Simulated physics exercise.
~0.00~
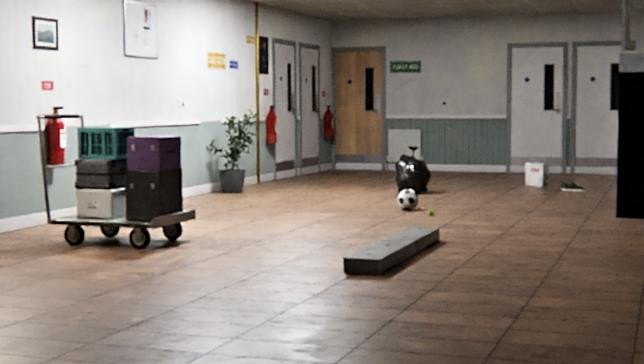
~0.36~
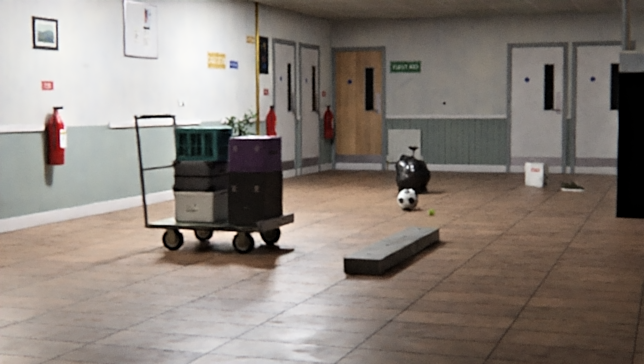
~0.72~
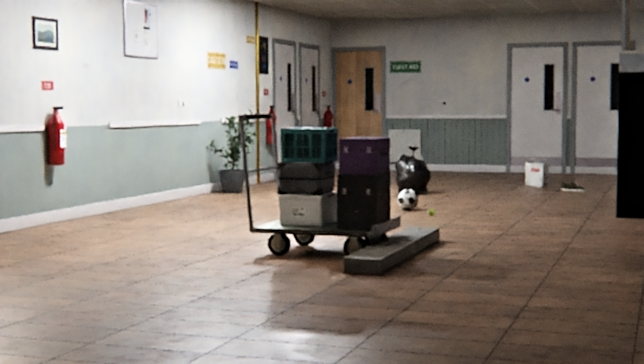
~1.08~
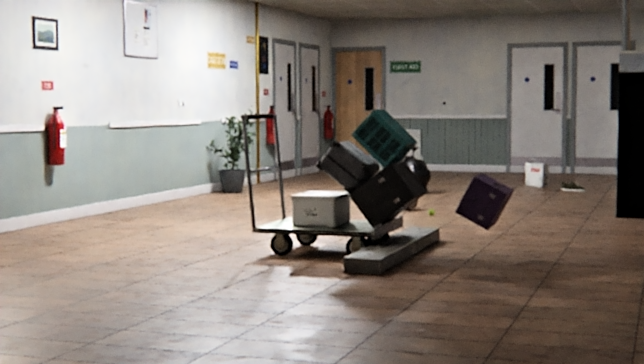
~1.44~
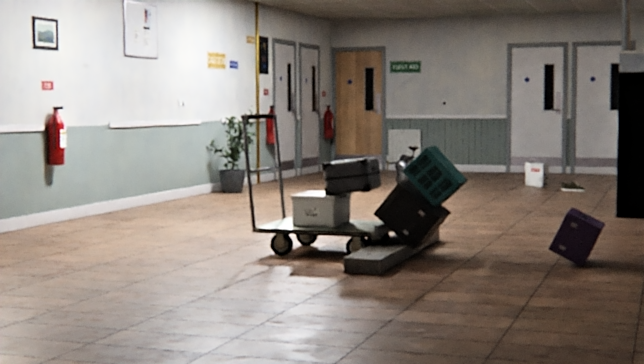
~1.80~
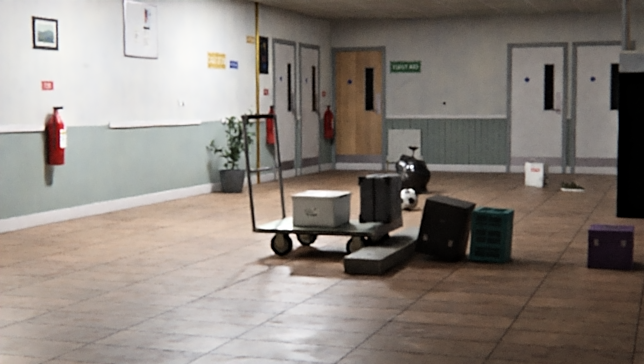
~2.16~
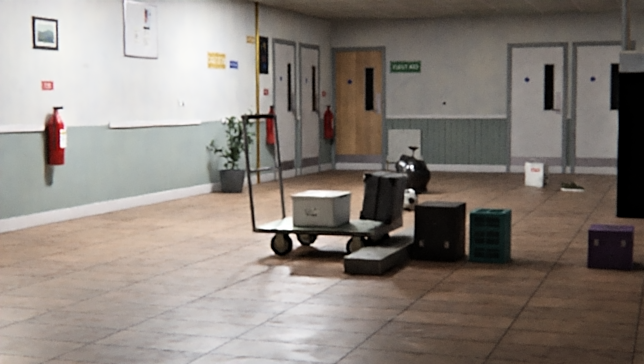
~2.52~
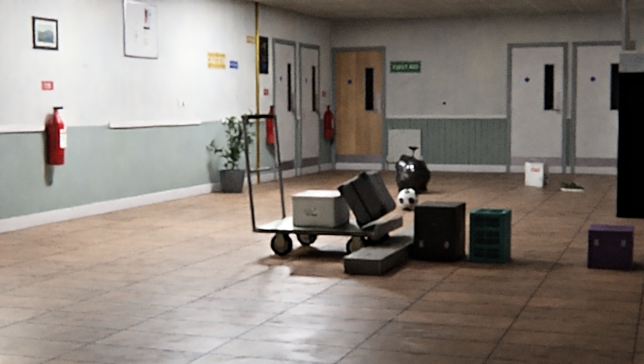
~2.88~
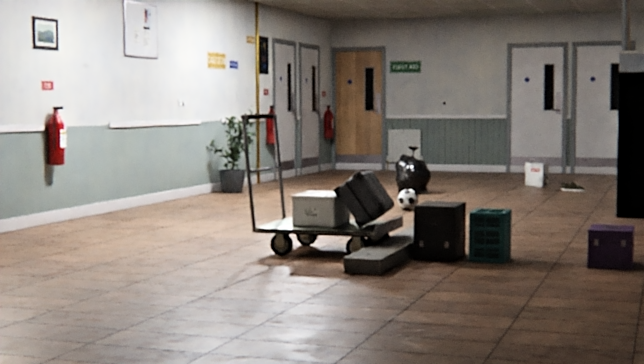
Flatbed trolley rolling right into a low kerb and stopping dead, three boxes tumbling to the floor, two cases staying aboard.
